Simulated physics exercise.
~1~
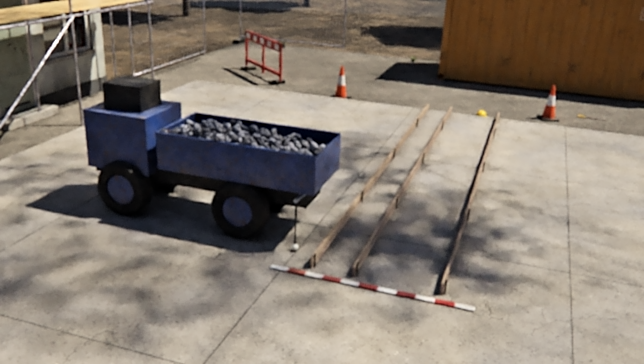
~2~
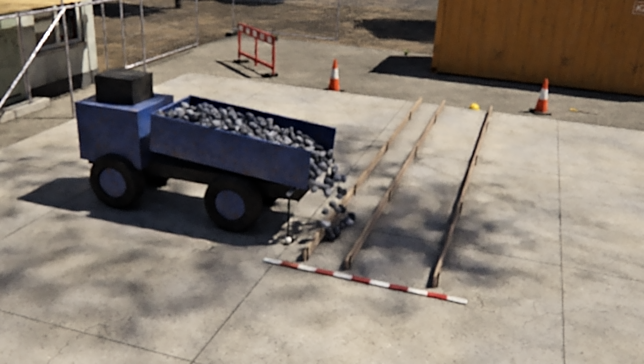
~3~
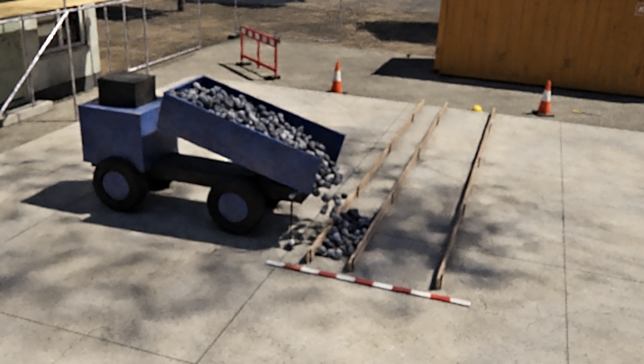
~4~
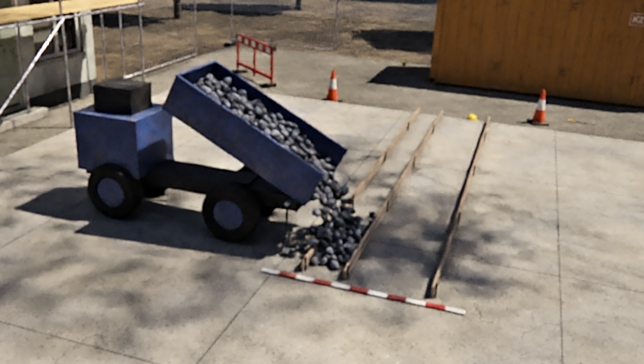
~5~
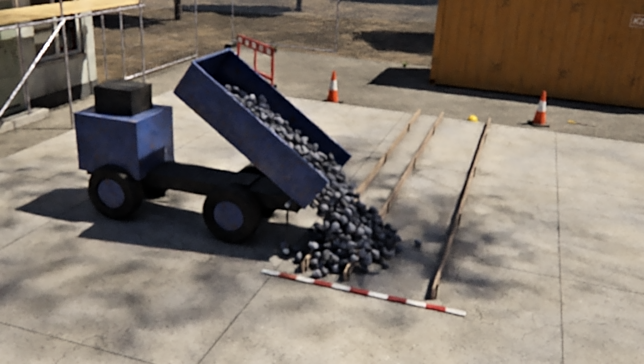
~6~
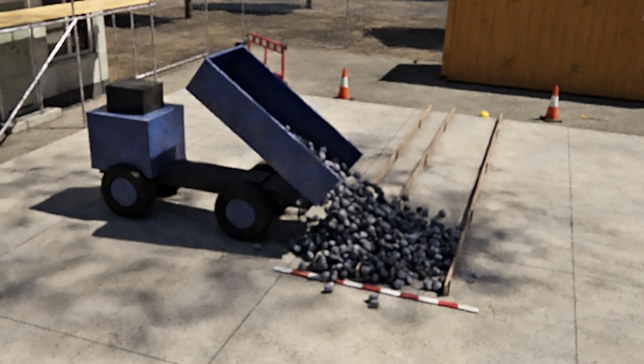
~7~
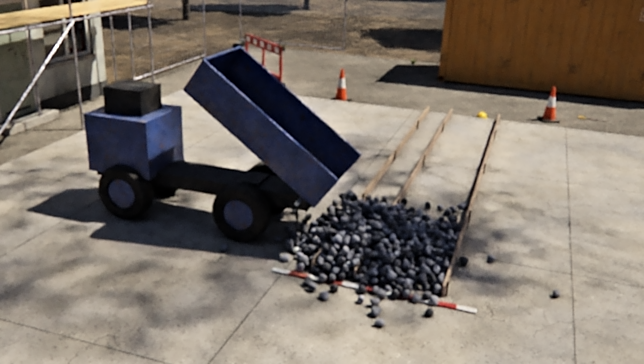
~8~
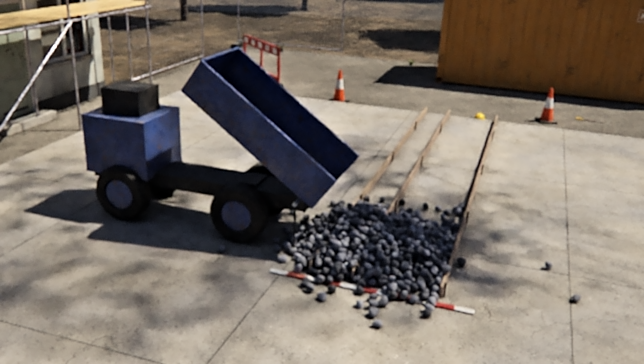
A blue tipper truck raises its body and dumps grey stones into a heap across boards.
